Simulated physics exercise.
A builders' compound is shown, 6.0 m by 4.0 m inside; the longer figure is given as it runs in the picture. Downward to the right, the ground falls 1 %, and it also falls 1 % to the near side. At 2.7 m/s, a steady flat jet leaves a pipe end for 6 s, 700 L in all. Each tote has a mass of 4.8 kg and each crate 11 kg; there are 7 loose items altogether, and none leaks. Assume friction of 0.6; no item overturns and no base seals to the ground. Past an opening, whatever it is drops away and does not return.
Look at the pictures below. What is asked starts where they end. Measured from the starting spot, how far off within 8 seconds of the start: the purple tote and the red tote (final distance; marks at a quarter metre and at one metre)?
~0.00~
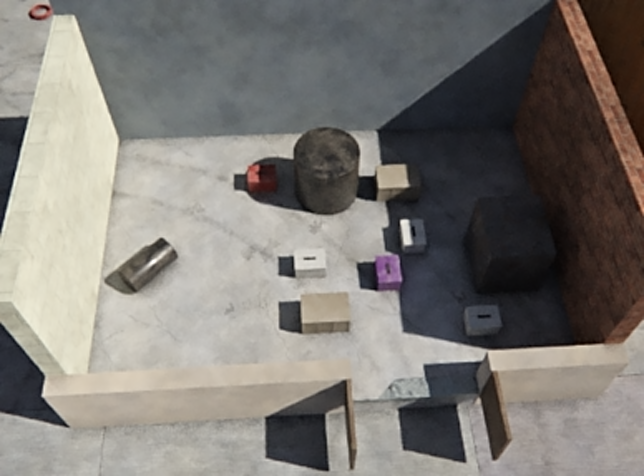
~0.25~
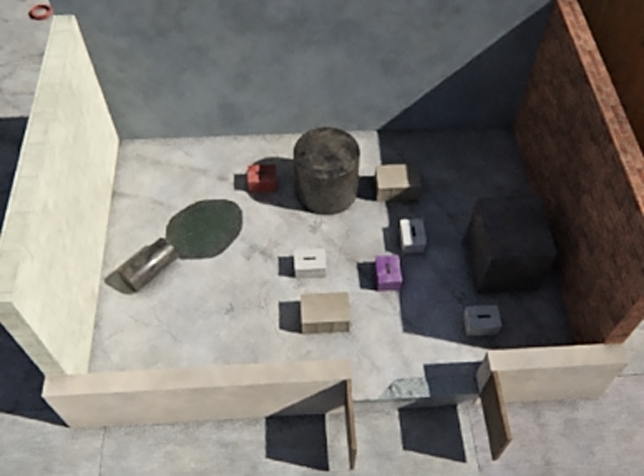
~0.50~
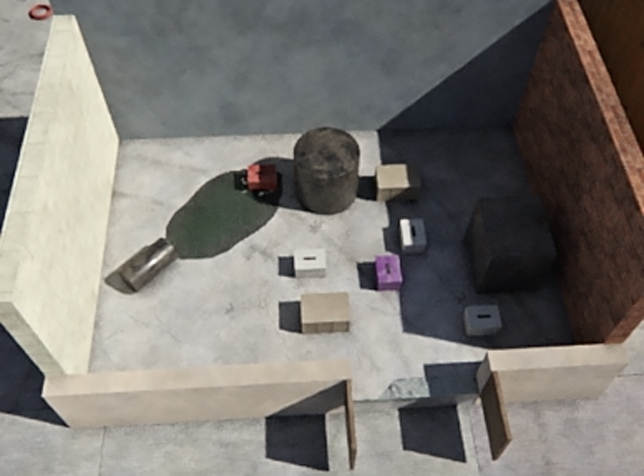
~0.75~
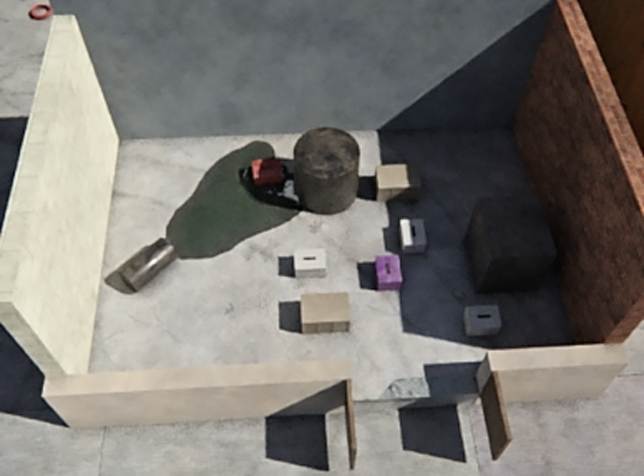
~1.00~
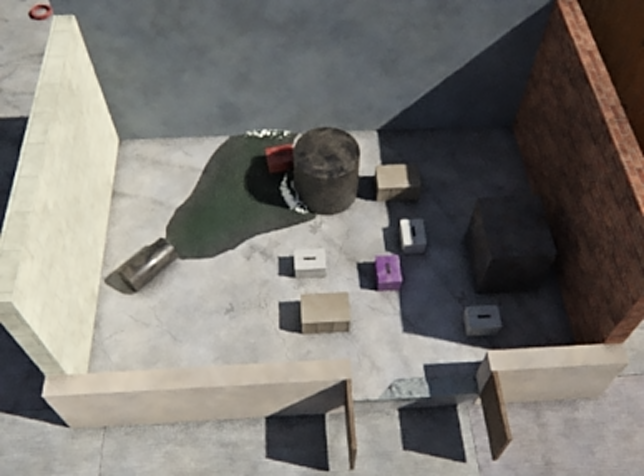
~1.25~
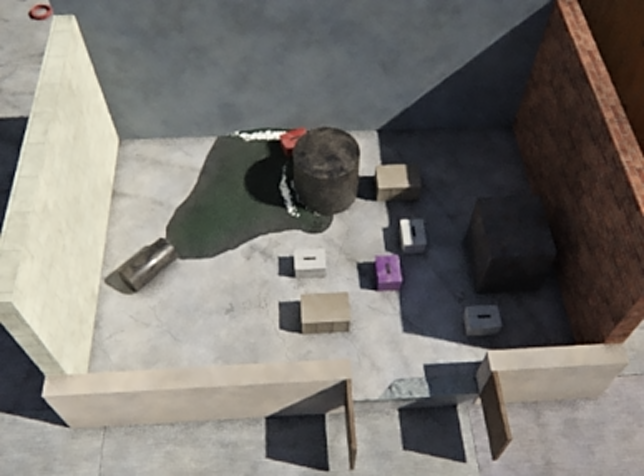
Outcome: Purple tote basically unmoved; red tote washed away.
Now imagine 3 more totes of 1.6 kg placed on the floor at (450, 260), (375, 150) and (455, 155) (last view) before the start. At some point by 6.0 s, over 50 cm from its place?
The three, in turn, come out within it, beyond it and beyond it.
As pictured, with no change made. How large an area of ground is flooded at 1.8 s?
Somewhere about 4.5 m2, give or take.
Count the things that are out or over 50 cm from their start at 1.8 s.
I get 1.
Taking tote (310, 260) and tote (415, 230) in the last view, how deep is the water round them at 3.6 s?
I'd put it at 2 cm and 1 cm respectively.
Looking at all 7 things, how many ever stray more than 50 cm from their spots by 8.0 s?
I count 1.
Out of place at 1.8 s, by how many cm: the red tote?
About 120 cm.
After 1.8 s the purple tote is near (388, 268), 0.0 m from its start, aground; the red tote is near (335, 132), 1.3 m from its start, aground; 0 of 7 are out; 0 afloat.
After 3.6 s the purple tote is near (388, 268), 0.0 m from its start, aground; the red tote is near (481, 155), 3.2 m from its start, aground; 0 of 7 are out; 0 afloat.
After 5.6 s the purple tote is near (388, 268), 0.0 m from its start, aground; the red tote is near (533, 210), 3.8 m from its start, afloat; 0 of 7 are out; 1 afloat.
After 8.0 s the purple tote is near (388, 271), 0.0 m from its start, aground; the red tote is near (534, 209), 3.8 m from its start, afloat; 0 of 7 are out; 2 afloat.
